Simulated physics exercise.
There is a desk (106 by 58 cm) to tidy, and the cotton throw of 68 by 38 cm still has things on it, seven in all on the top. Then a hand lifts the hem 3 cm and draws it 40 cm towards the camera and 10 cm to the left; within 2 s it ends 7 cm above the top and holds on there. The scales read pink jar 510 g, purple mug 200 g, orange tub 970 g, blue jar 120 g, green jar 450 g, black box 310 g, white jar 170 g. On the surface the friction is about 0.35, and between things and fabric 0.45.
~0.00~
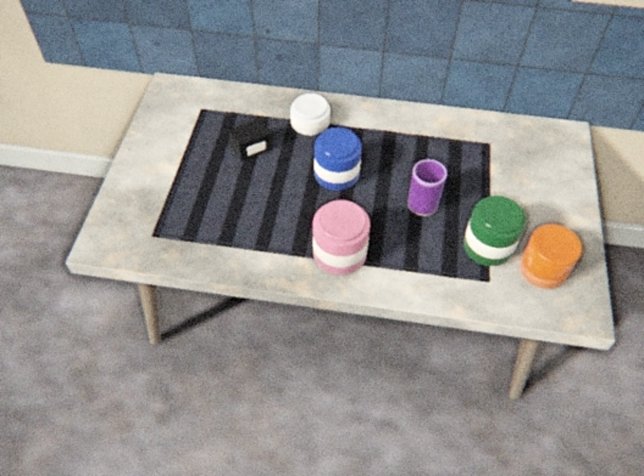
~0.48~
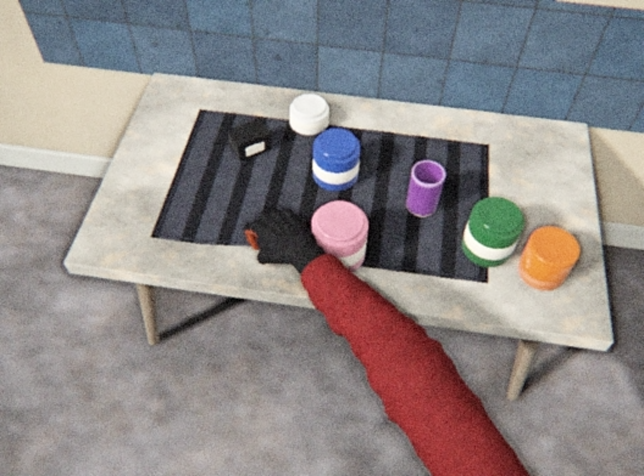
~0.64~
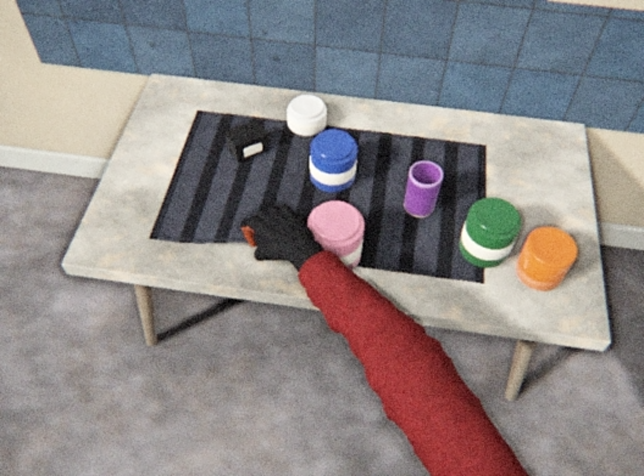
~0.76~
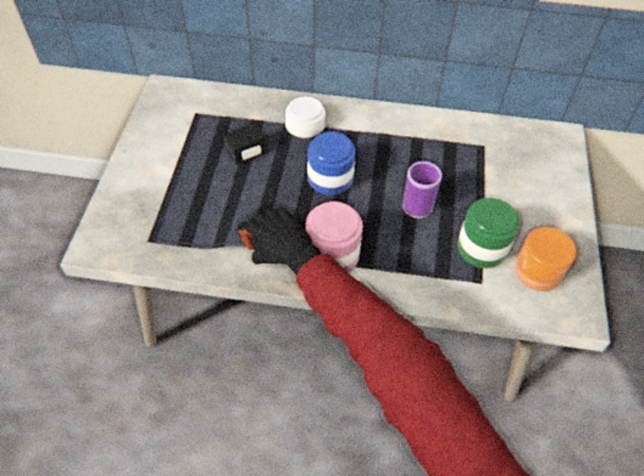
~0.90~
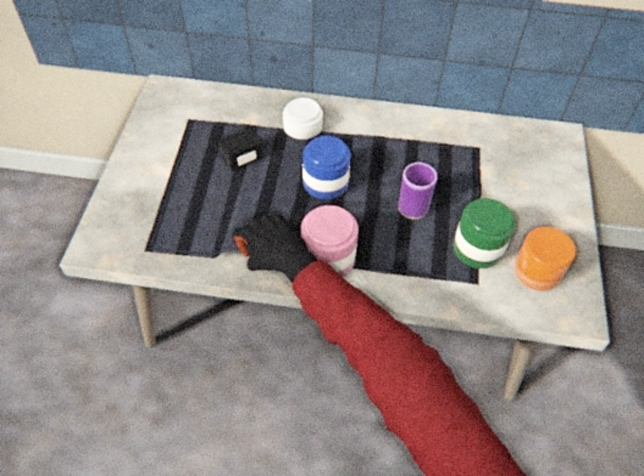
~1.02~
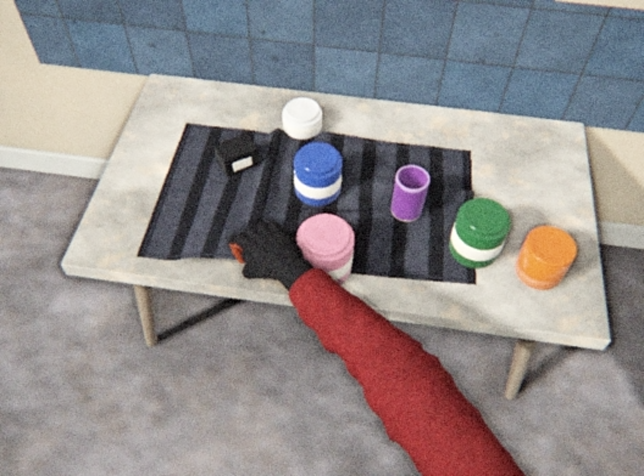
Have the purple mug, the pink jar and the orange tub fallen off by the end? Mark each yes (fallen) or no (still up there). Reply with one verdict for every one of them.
Purple mug: Yes, pink jar: Yes, orange tub: No.
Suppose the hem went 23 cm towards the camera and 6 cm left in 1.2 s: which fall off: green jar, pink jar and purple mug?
So the green jar does not fall, the pink jar comes down, and the purple mug does not fall.
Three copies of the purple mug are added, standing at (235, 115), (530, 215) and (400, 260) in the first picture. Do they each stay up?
In order: Comes off; holds on; comes off.
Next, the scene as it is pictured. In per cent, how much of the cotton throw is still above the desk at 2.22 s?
I'd estimate close to 35 per cent.
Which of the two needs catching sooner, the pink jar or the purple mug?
The pink one leads the way.
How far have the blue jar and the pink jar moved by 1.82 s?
About: Blue jar 30 cm, pink jar over the edge.
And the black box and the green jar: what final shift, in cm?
Both leave: The black box ends up off the top, while the green jar ends up off the top.
After 1.4 s, 90 % of the cotton throw is still over the top; pink jar 16 cm off its start, purple mug 12 cm off its start, blue jar 17 cm off its start.
After 1.8 s, 65 % of the cotton throw is still over the top; pink jar over the edge, purple mug 25 cm off its start, blue jar 30 cm off its start.
After 2.2 s, 35 % of the cotton throw is still over the top; pink jar over the edge, purple mug 37 cm off its start at (293, 288), black box 42 cm off its start at (138, 295).
After 2.6 s, 0 % of the cotton throw is still over the top; purple mug over the edge, pink jar over the edge, blue jar over the edge.
After 4.2 s, 0 % of the cotton throw is still over the top; purple mug over the edge, pink jar over the edge, orange tub 0 cm off its start at (552, 245), blue jar over the edge.
